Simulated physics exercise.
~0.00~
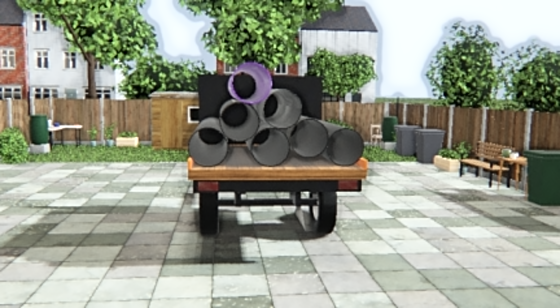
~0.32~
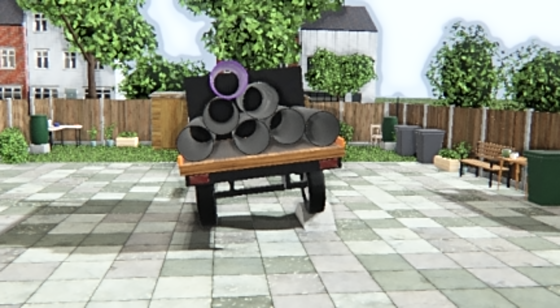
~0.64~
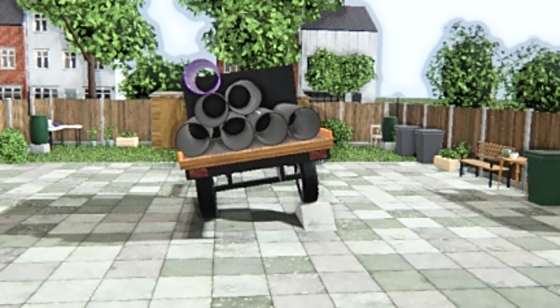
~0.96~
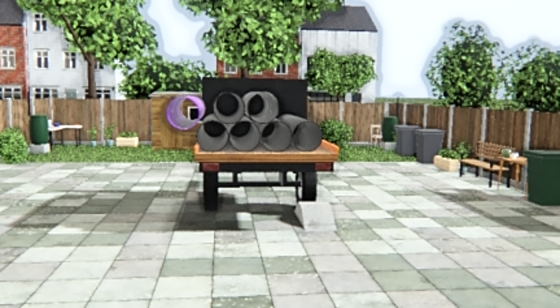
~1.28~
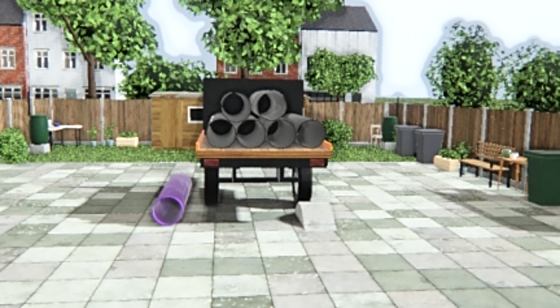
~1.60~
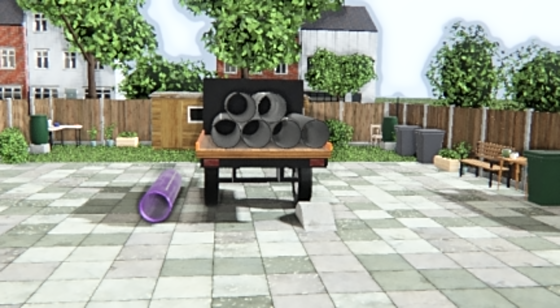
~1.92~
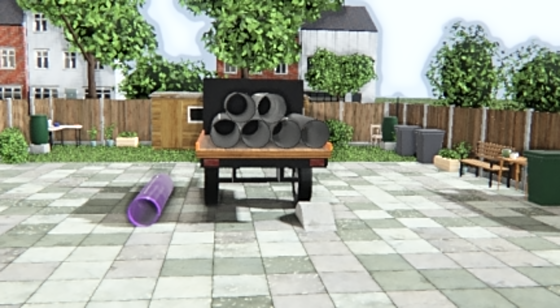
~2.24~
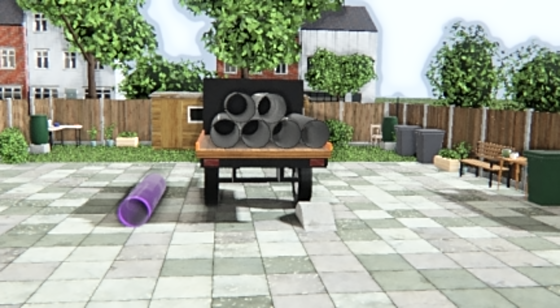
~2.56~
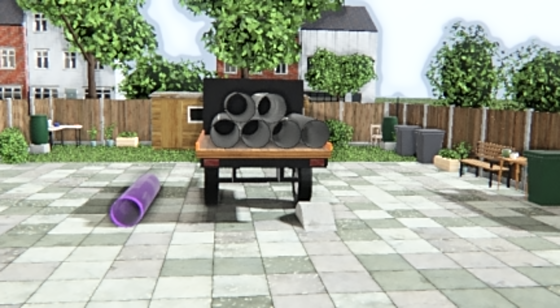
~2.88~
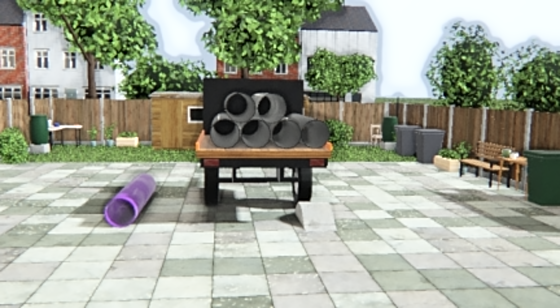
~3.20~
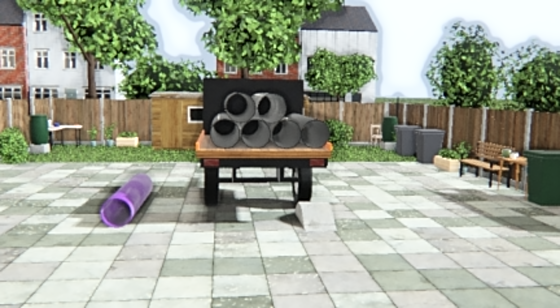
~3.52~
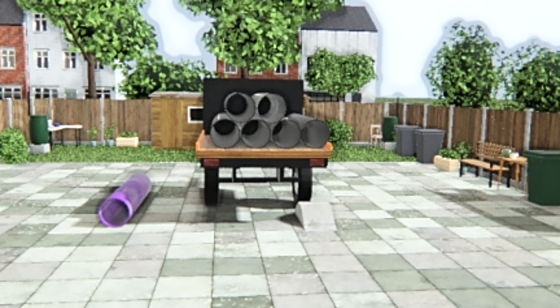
Purple pipe tumbling off the left side of a tilting trailer stacked with grey pipes, then rolling to rest on the paving.
